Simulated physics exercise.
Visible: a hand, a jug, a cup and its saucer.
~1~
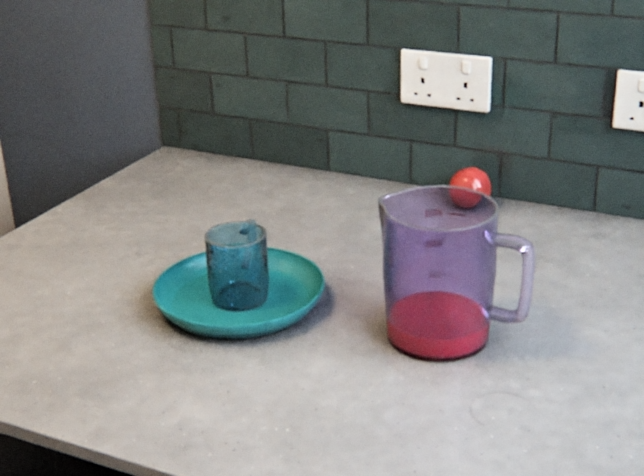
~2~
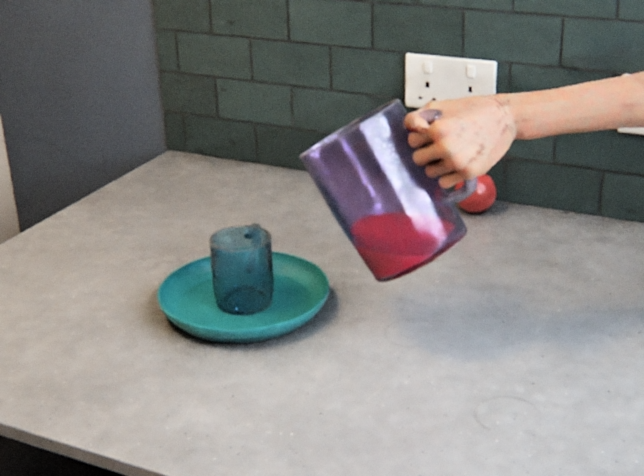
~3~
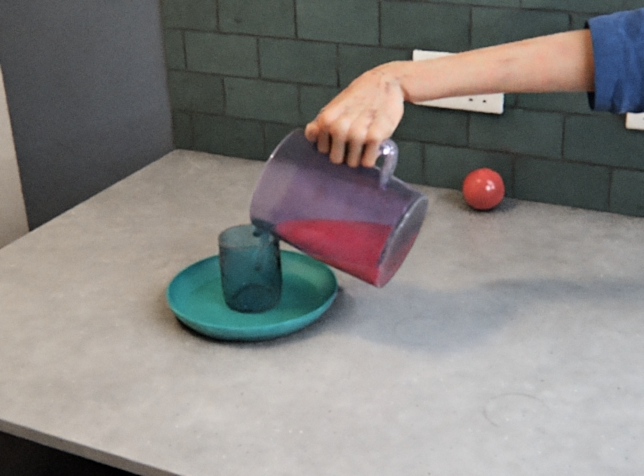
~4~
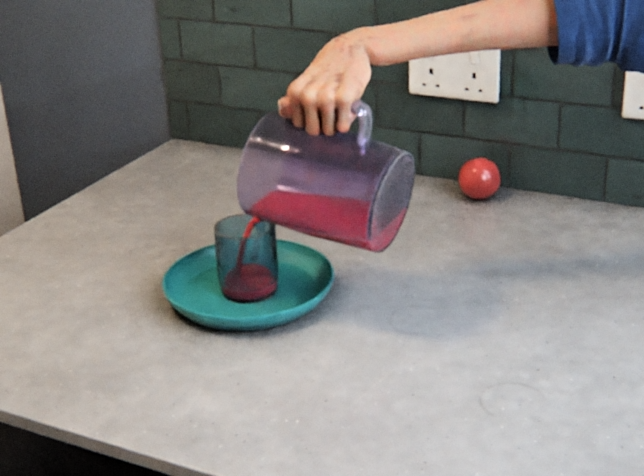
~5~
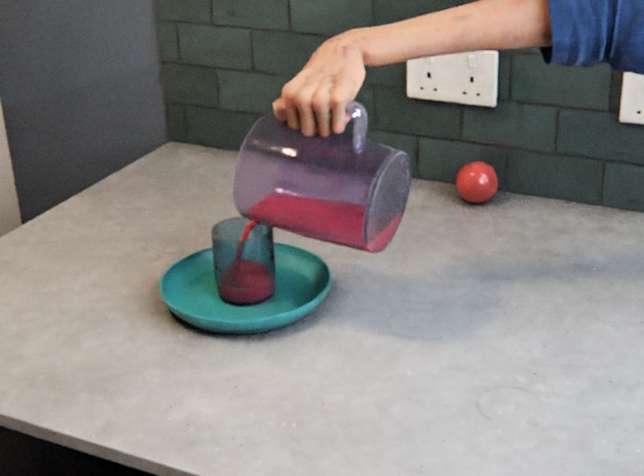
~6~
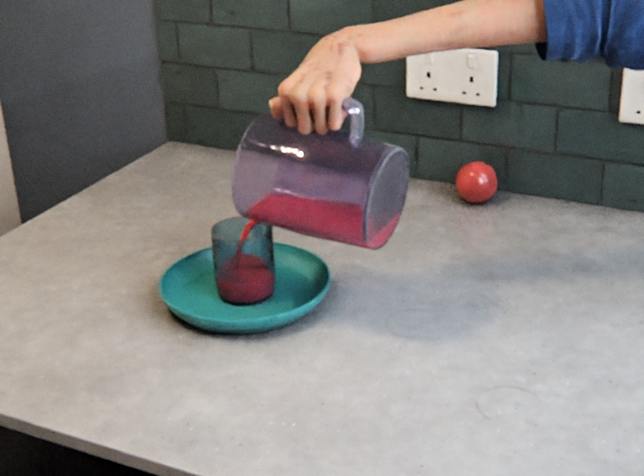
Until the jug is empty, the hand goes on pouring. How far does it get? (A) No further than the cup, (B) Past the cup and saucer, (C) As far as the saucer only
(A) No further than the cup.
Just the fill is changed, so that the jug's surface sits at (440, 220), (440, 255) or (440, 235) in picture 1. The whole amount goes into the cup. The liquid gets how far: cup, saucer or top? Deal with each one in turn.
In turn: Floods the top, floods the top, past the saucer.
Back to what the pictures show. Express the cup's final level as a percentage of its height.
Around 75 per cent.
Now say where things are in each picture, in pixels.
Both stand on the top; jug (439, 270) nearly empty; cup (238, 264) empty; saucer (194, 326) dry, in the first picture.
The hand lifts the jug; jug (385, 189) tipped 30° with all of its load; cup (242, 268) empty, in the second picture.
The jug is brought over; jug (338, 208) tipped 70° with all of its load; cup (251, 267) empty, in the third picture.
A stream runs into the cup; jug (325, 182) tipped 80° with nearly all of its load; cup nearly empty, surface at (249, 279), in the fourth picture.
A stream runs into the cup; jug (321, 183) tipped 85° with about three quarters of its load; cup (244, 260) about a quarter full, in the fifth picture.
A stream runs into the cup; jug (320, 181) tipped 85° with about two thirds of its load; cup about a third full, surface at (245, 271); saucer (200, 321) dry, in the sixth picture.
Soon after, the cup is about half full; the saucer is dry.
Later, the cup is about two thirds full; the saucer is dry.
In the end, the cup is about three quarters full; the saucer is dry.
